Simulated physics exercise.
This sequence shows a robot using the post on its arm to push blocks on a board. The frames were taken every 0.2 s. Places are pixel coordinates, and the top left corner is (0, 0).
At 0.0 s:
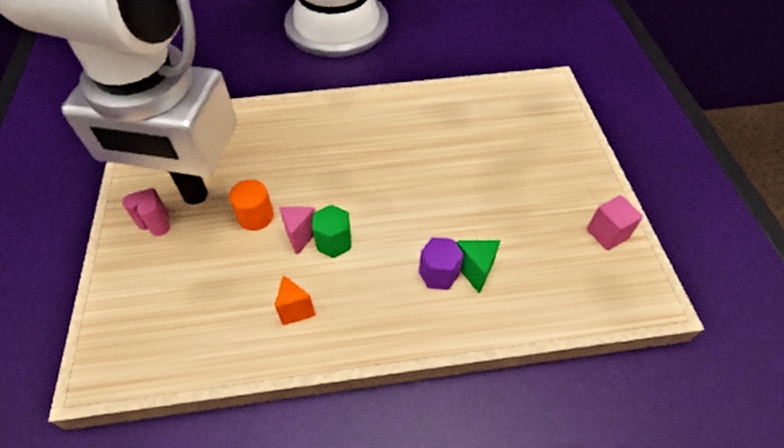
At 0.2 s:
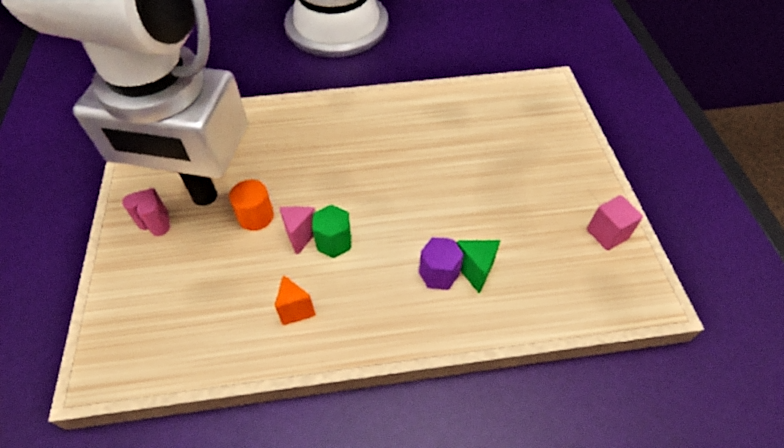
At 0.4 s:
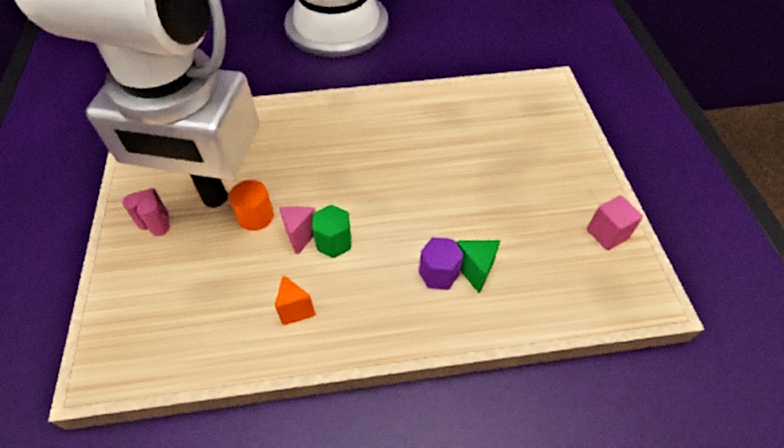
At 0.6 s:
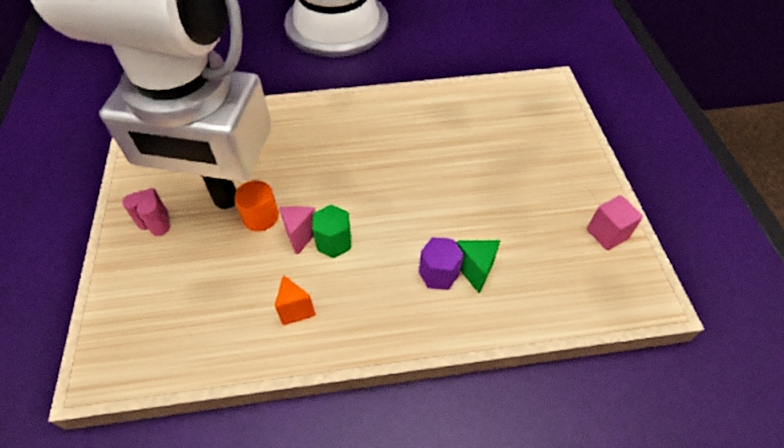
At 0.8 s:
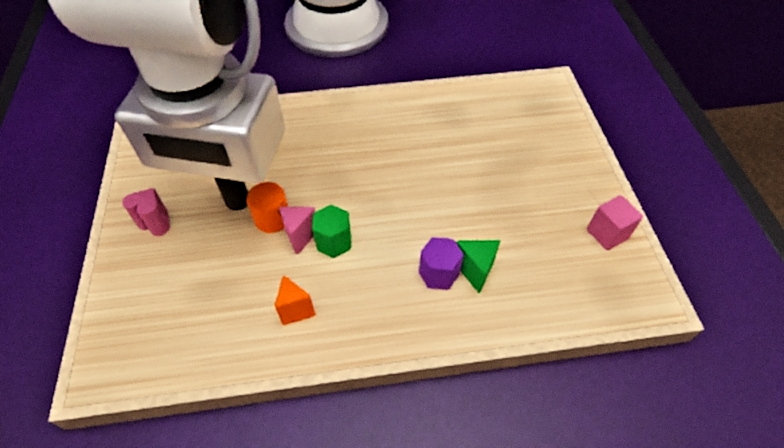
A robot arm moves right across a wooden board and pushes an orange round block slightly rightward.
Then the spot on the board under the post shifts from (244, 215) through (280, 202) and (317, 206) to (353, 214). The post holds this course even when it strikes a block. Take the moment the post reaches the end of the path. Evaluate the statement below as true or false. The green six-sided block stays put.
The statement is incorrect.
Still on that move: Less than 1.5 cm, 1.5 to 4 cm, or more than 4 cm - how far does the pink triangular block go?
Between 1.5 and 4 cm.
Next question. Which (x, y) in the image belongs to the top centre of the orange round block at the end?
Near (319, 211).
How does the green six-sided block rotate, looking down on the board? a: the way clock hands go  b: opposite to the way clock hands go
Choice b: Opposite to the way clock hands go.
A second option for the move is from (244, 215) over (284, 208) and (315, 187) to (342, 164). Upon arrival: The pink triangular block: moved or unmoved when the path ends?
Displaced, by a centimetre or more.
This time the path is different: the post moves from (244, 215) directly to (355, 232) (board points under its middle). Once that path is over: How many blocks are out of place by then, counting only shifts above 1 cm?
Blocks moved: Three or more.
What follows on the original path. One third of the way, post (276, 188); orange round block (294, 196); pink triangular block (298, 220), turned 20° anticlockwise.
Two thirds of the way, post (314, 193); orange round block (313, 208); pink triangular block (298, 235); green six-sided block (339, 230), turned 25° anticlockwise.
At the end, post (352, 200); orange round block (319, 211); pink triangular block (298, 236); green six-sided block (342, 236), turned 30° anticlockwise.
